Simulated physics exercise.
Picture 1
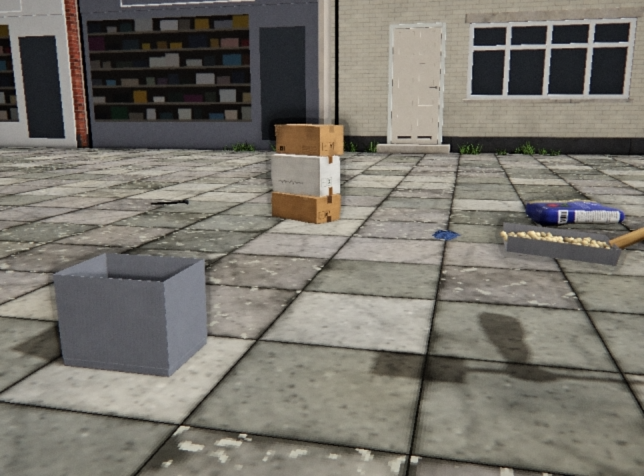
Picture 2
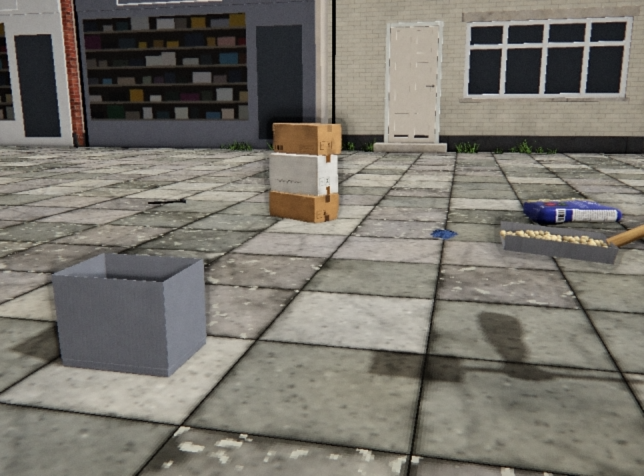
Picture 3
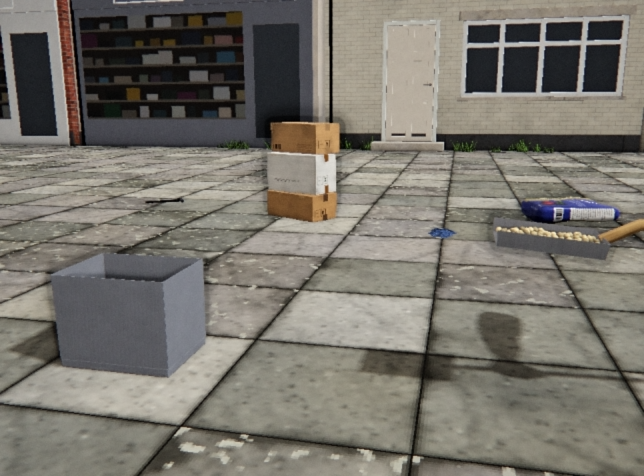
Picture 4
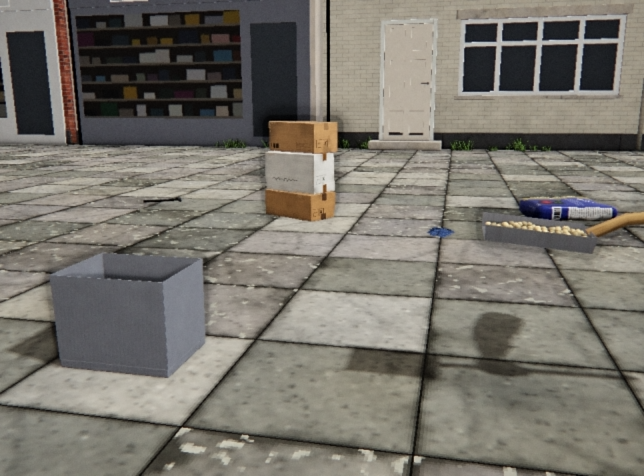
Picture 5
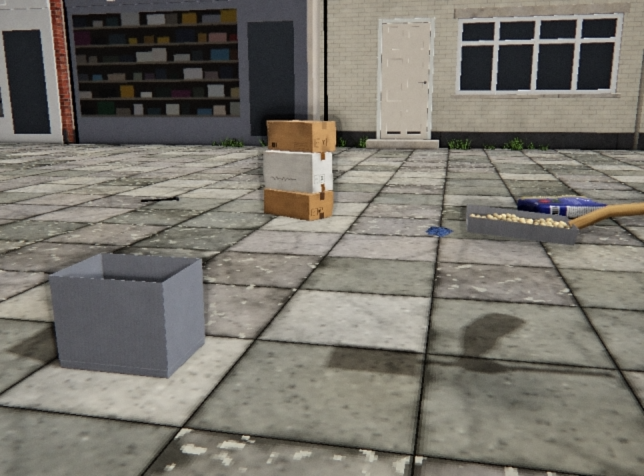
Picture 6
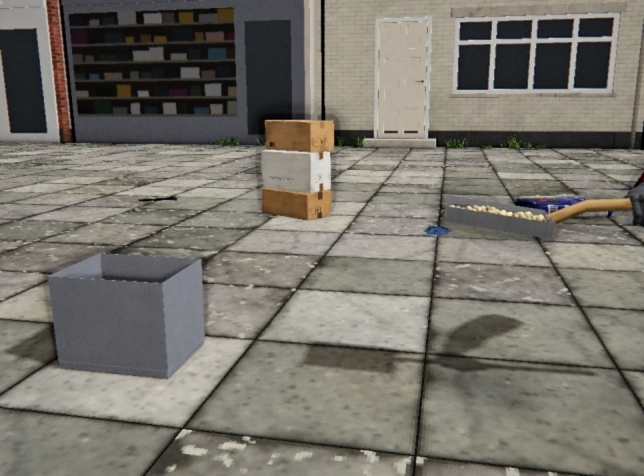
A paved square in front of a dark shopfront and a pale brick building is seen from slightly above the ground. An open grey box sits at left, three stacked brown and white boxes stand behind, and a blue bag lies at right near a grey shovel of pale nuts. The shovel slides left and rises slightly, its shadow following, as a dark hand appears on its wooden handle and the view drifts slightly.
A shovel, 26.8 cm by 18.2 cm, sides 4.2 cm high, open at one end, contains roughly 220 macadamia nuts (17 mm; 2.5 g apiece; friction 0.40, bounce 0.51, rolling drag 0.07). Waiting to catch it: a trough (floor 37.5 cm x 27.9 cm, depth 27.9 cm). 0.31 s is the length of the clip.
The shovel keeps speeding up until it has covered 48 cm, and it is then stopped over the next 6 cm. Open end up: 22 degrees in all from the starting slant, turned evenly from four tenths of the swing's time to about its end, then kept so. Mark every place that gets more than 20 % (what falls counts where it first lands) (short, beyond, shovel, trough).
Short marked, beyond unmarked, shovel marked, trough unmarked.
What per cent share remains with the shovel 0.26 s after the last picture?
About 95 per cent is still with the shovel.
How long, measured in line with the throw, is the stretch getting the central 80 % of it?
Roughly 30 centimetres long.
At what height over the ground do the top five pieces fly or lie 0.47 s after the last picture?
About 70 cm.
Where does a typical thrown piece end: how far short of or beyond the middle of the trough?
About 35 centimetres before it, short of the middle.
Then, 0.14 s after the last picture, tilt 18 degrees; shovel 100 %; middle of all pieces near (438, 200).
Then, 0.26 s after the last picture, tilt 26 degrees; shovel 95 %, in the air 5 %; middle of all pieces near (370, 178).
Then, 0.37 s after the last picture, tilt 28 degrees; shovel 65 %, in the air 35 %; middle of all pieces near (339, 165).
Then, 0.47 s after the last picture, tilt 28 degrees; shovel 50 %, in the air 50 %; middle of all pieces near (321, 172).
In the end, short 50 %, beyond 0 %, shovel 50 %, trough 0 %.
